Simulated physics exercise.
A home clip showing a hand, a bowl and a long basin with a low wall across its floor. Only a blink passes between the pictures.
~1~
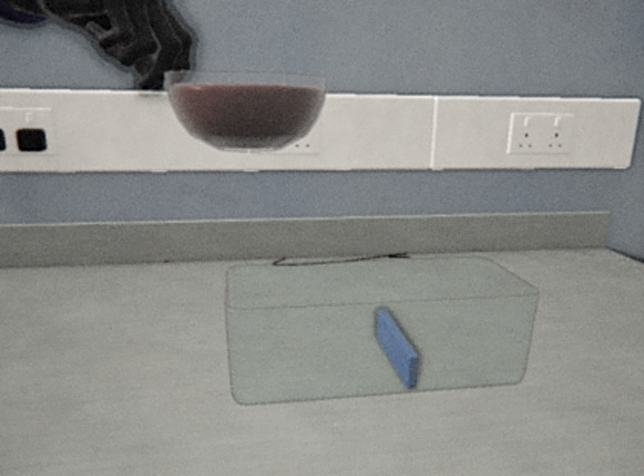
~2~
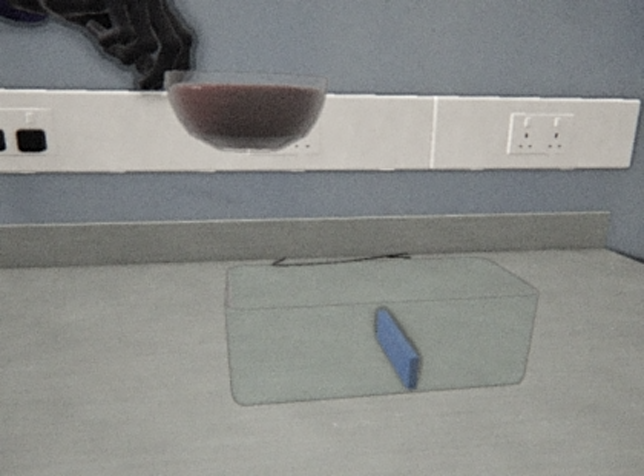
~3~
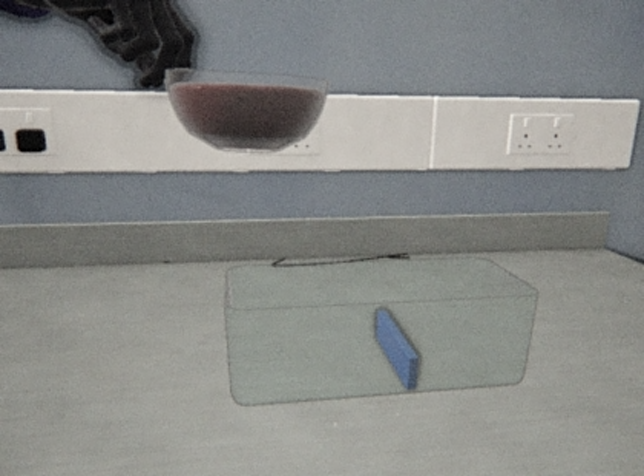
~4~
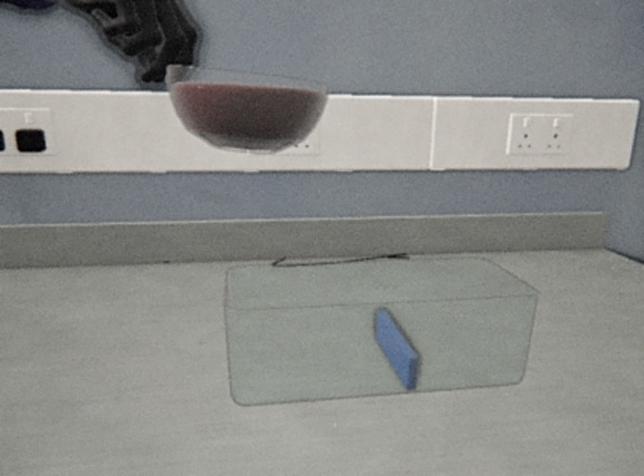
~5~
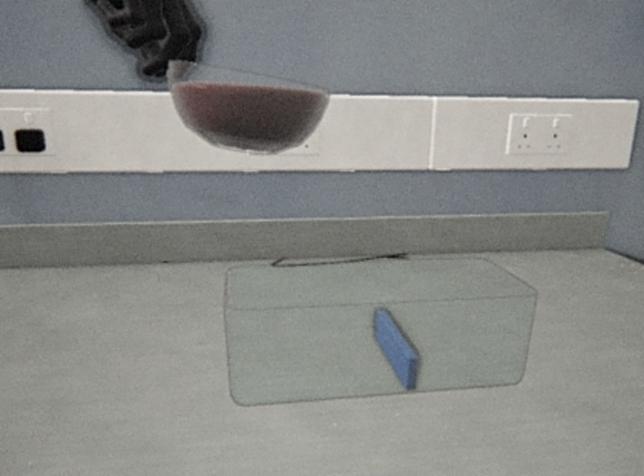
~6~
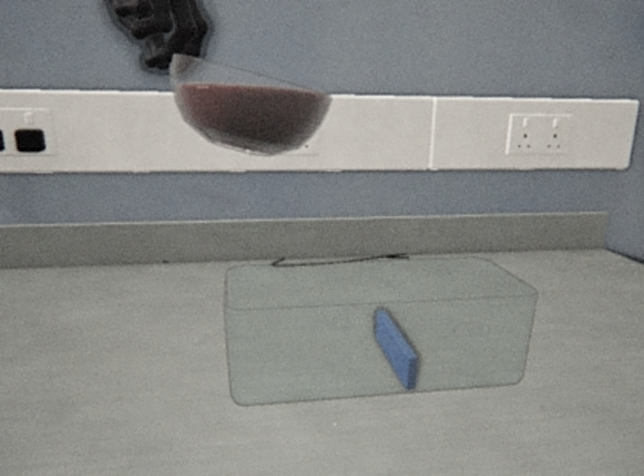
In the video, a dark hand holds a clear bowl of reddish-brown liquid above a long, transparent basin with a low blue wall across its floor, then gradually tilts the bowl slightly to the right.
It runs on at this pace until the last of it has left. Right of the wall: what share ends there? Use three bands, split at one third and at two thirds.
Between a third and two thirds ends up there.
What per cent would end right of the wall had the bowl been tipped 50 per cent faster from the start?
About 30 in a hundred.
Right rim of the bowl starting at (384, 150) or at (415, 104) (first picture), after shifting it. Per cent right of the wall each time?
Result, first then second: About 70 % and about 85 %.
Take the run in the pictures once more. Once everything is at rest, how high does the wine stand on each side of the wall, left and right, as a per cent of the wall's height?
Left part: 40 per cent, right part: 50 per cent.
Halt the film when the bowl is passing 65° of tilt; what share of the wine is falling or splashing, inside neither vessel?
Roughly 45 %.
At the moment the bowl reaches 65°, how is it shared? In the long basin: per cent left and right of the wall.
Left 5 per cent, right 10 per cent.
A moment on, the bowl is tipped part way and 41 per cent is still to pour, 7 is left of the wall and 8 right of it.
Next, the bowl is tipped on its side and 3 per cent is still to pour, 42 is left of the wall and 42 right of it.
Then the bowl is tipped on its side and 0 per cent is still to pour, 54 is left of the wall and 42 right of it.
Later the bowl is tipped on its side and 0 per cent is still to pour, 54 is left of the wall and 42 right of it.
At rest 54 per cent lies left of the wall, 42 right of it and 4 outside.
